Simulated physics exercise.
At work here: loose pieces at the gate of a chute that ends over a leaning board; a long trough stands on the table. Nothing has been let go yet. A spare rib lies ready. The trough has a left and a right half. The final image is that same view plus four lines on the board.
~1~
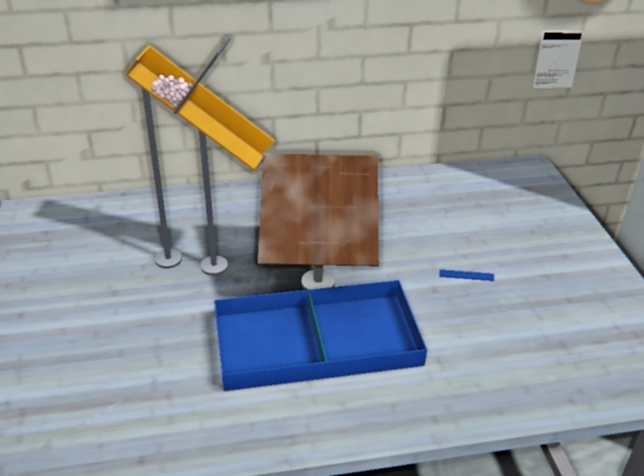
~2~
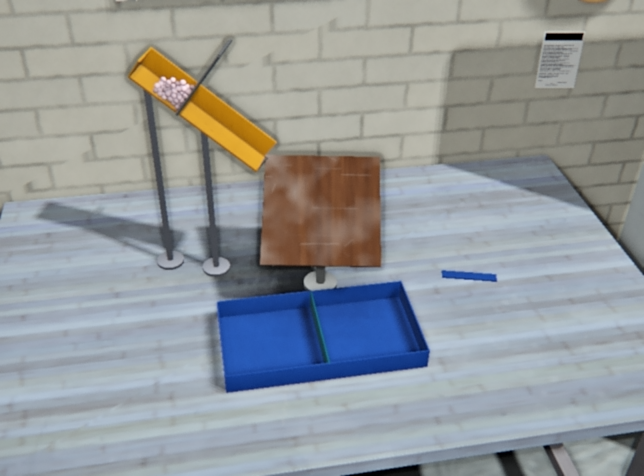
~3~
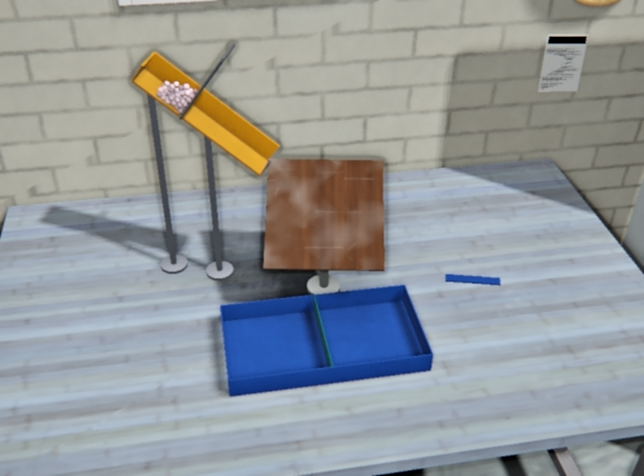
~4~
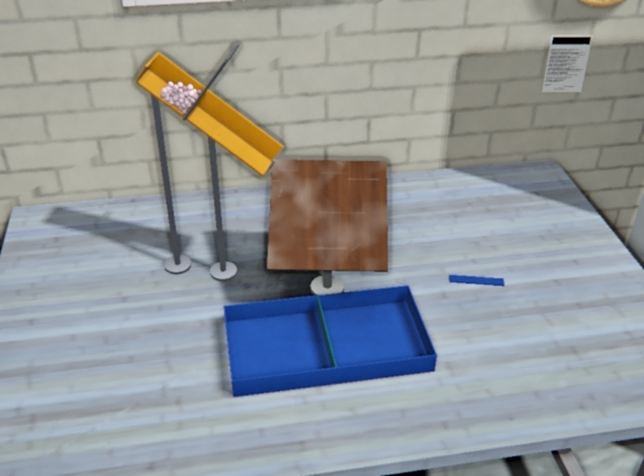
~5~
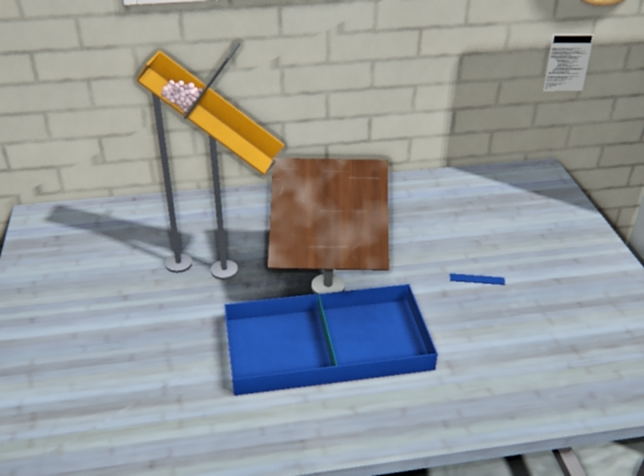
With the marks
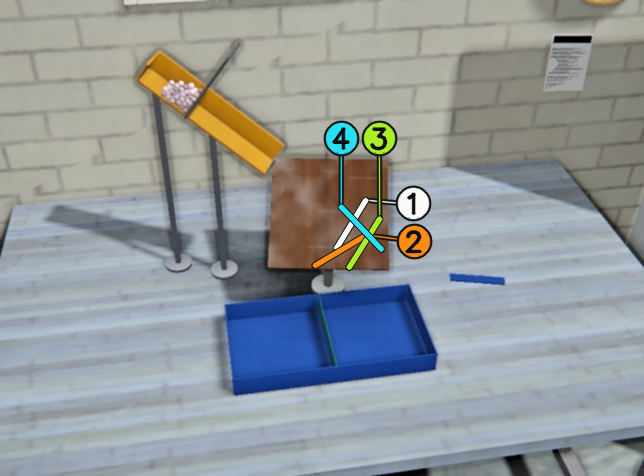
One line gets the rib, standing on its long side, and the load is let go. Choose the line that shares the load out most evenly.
3 works best here.
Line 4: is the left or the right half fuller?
Right.
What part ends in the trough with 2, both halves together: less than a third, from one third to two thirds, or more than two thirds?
Line 2 gives more than two thirds.
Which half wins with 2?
Left.
On the marked copy, line 1 from (365, 200) to (336, 248); line 2 from (366, 235) to (315, 265); line 3 from (379, 218) to (349, 267); line 4 from (341, 206) to (381, 249).
With 1, of what is caught, most in the left half, a small part in the right.
With 2, of what is caught, nearly all in the left half, a small part in the right.
With 3, of what is caught, about half in the left half, about half in the right.
With 4, of what is caught, a small part in the left half, nearly all in the right.
